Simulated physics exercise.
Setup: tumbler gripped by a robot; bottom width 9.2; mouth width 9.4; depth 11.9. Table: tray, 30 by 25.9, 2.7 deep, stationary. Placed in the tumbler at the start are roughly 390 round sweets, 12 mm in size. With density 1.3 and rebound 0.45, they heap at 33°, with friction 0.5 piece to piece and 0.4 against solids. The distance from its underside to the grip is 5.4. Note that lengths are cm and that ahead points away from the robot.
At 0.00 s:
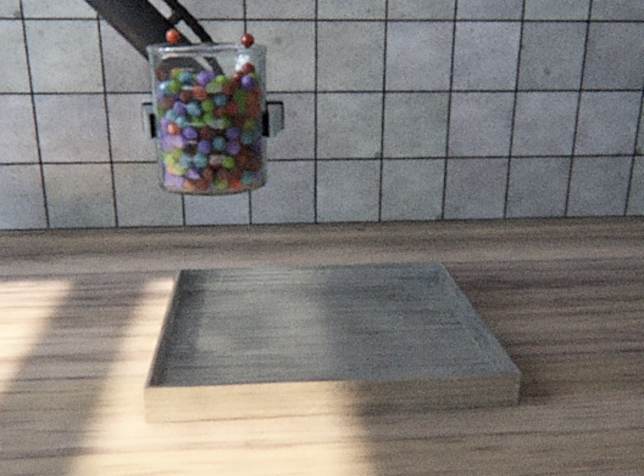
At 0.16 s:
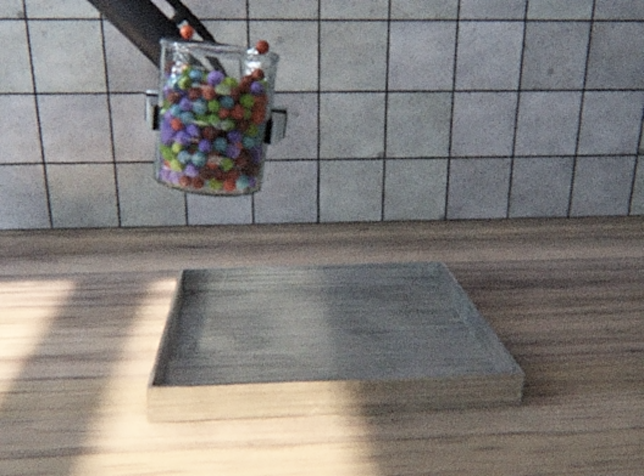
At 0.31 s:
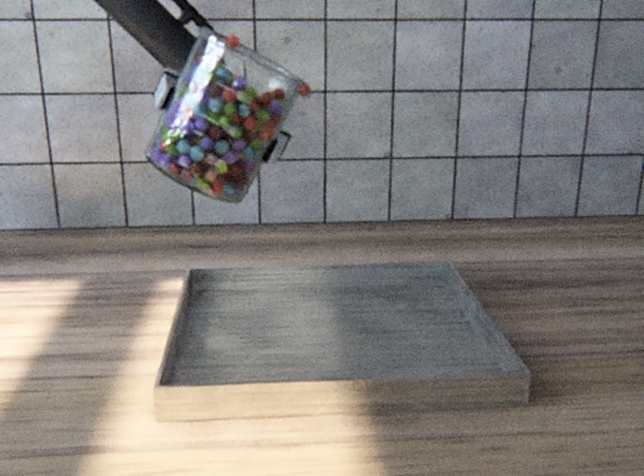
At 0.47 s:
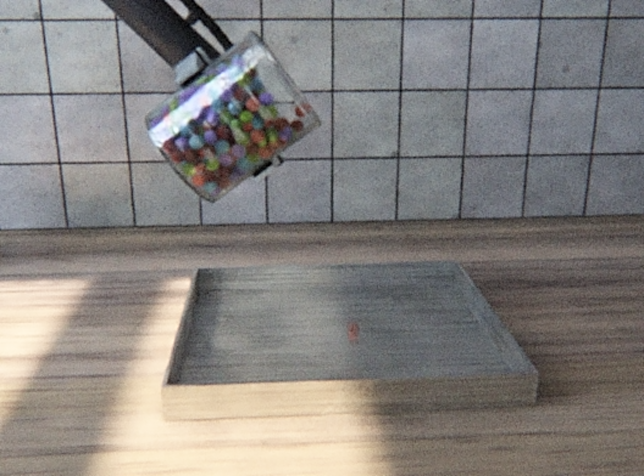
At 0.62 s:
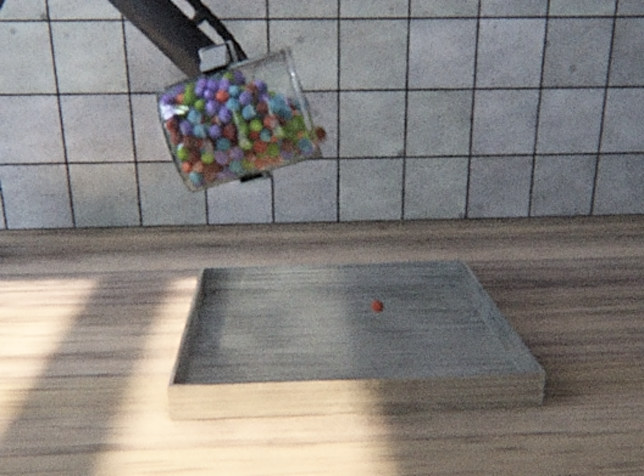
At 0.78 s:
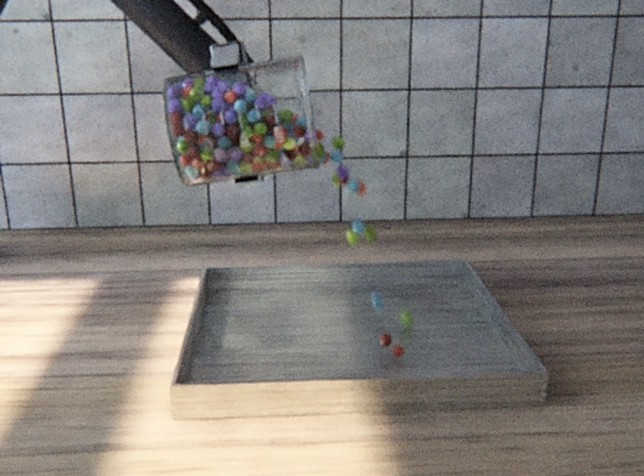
On a wooden surface by a tiled wall, a robot arm tilted a clear tumbler of colourful round sweets to the right until one dropped into the grey tray below, then several more tumbled out.
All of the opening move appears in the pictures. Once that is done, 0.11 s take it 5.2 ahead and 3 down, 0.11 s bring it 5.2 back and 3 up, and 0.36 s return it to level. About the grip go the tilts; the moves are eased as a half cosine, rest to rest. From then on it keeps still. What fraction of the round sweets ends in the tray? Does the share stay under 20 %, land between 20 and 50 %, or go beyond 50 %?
It lands between 20 and 50 %.
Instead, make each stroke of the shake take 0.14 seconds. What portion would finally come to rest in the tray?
Estimate: Near 30 per cent.
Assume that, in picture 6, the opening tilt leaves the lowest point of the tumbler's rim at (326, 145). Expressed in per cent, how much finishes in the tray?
I'd put it at roughly 20 %.
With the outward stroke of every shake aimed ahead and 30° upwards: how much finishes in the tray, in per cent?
Roughly 75 percent of it.
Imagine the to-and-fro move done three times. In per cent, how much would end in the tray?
Roughly 55 percent.
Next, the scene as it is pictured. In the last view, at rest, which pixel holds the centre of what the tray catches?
Approximately (432, 327) in pixels.
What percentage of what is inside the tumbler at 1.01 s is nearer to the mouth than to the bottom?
Share in the mouth half: About 55 %.
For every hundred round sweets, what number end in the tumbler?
Around 65 in a hundred.
After 1.01 s, tilted 82° forward, highest piece 25 above the table; 289 in the tumbler, 19 in the tray, 84 in flight or on a rim.
After 1.24 s, tilted 19° forward, highest piece 27 above the table; 249 in the tumbler, 126 in the tray, 11 on the table or floor, 6 in flight or on a rim.
After 1.56 s, level, highest piece 25 above the table; 249 in the tumbler, 130 in the tray, 13 on the table or floor.
After 2.61 s, level, highest piece 25 above the table; 249 in the tumbler, 130 in the tray, 13 on the table or floor.
In the end, 249 in the tumbler, 130 in the tray, 13 on the table or floor. That is 33 % in the tray.
